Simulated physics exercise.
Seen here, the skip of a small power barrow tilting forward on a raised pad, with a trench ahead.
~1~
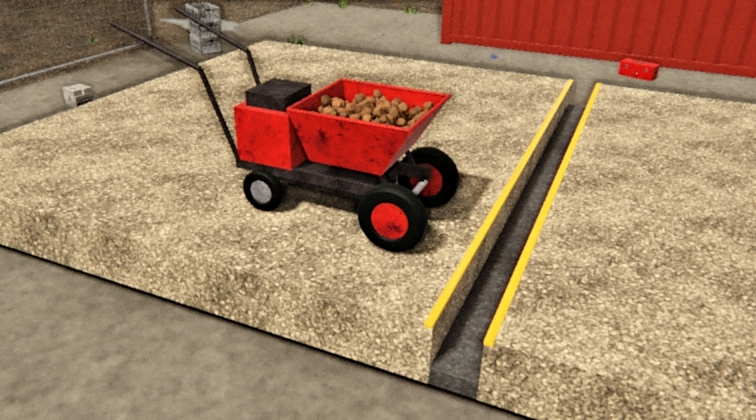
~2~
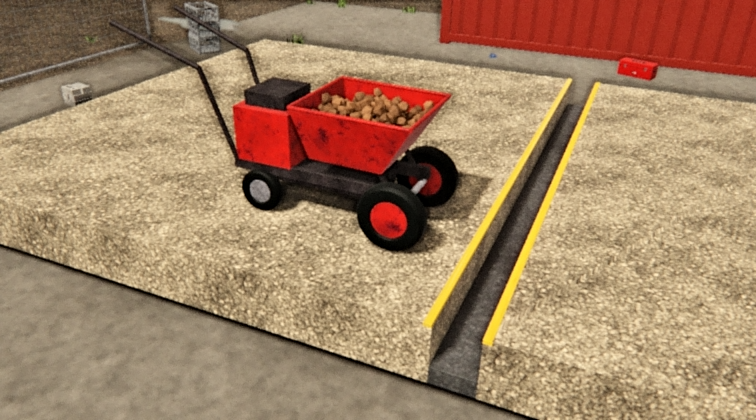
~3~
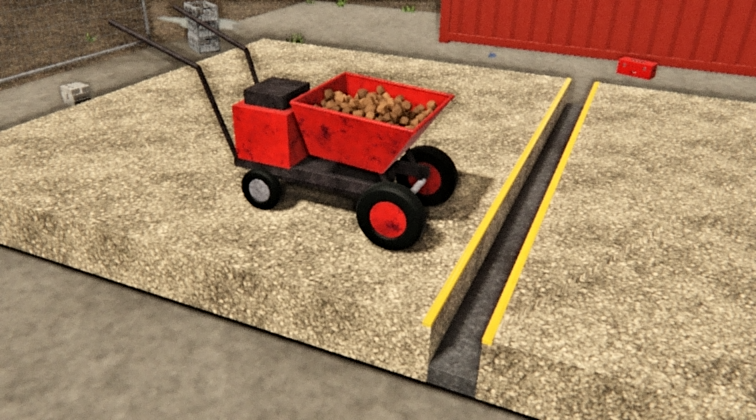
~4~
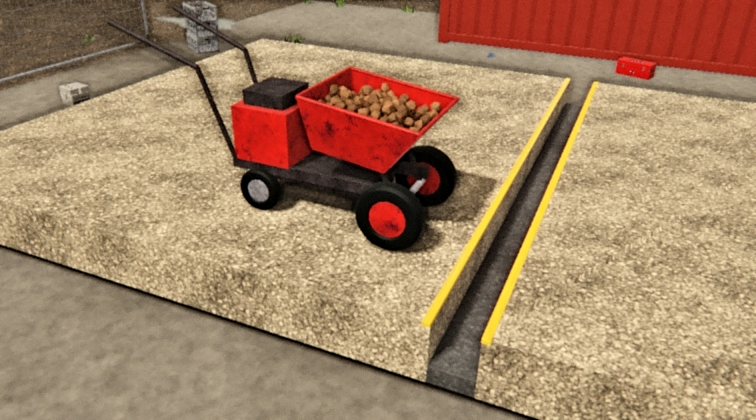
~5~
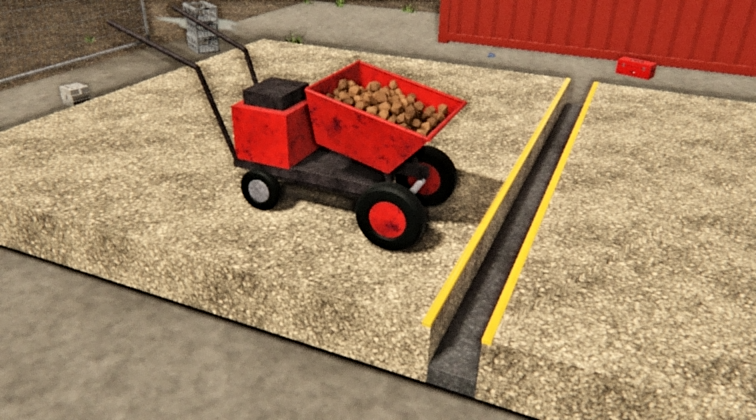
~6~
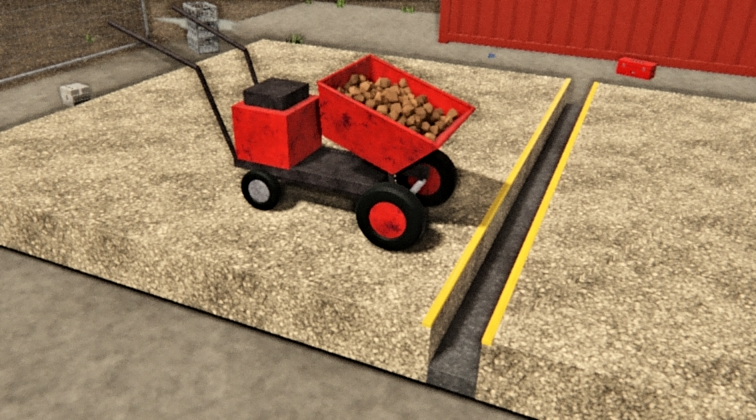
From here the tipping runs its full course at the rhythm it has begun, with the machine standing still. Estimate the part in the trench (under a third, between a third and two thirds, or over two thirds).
The trench ends with between a third and two thirds of it.
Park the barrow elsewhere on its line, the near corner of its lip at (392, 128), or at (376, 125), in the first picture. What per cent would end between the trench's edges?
First some 80, then 90 per cent.
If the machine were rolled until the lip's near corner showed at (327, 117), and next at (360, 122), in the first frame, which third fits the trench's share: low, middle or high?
One: One to two thirds. Two: Above two thirds.
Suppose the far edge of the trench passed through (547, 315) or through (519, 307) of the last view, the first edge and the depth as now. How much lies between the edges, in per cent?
First some 100, then 70 per cent.
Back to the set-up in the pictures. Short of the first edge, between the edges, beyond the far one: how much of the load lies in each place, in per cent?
Short near 0; between near 50; beyond near 50.
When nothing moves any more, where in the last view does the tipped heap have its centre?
Near (521, 249).
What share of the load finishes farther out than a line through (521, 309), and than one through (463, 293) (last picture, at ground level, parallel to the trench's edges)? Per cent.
Roughly 40 per cent, and 90 per cent.
Just after the last frame, skip tipped steeply; every one in the skip.
A moment on, skip tipped right over; the larger part in the skip; about a tenth in or heaped over the trench; about a tenth beyond it; about a tenth falling.
Further on, skip tipped right over; about a tenth in the skip; roughly a third in or heaped over the trench; roughly half beyond it.
When it is over, skip tipped right over; roughly half in or heaped over the trench; roughly half beyond it.
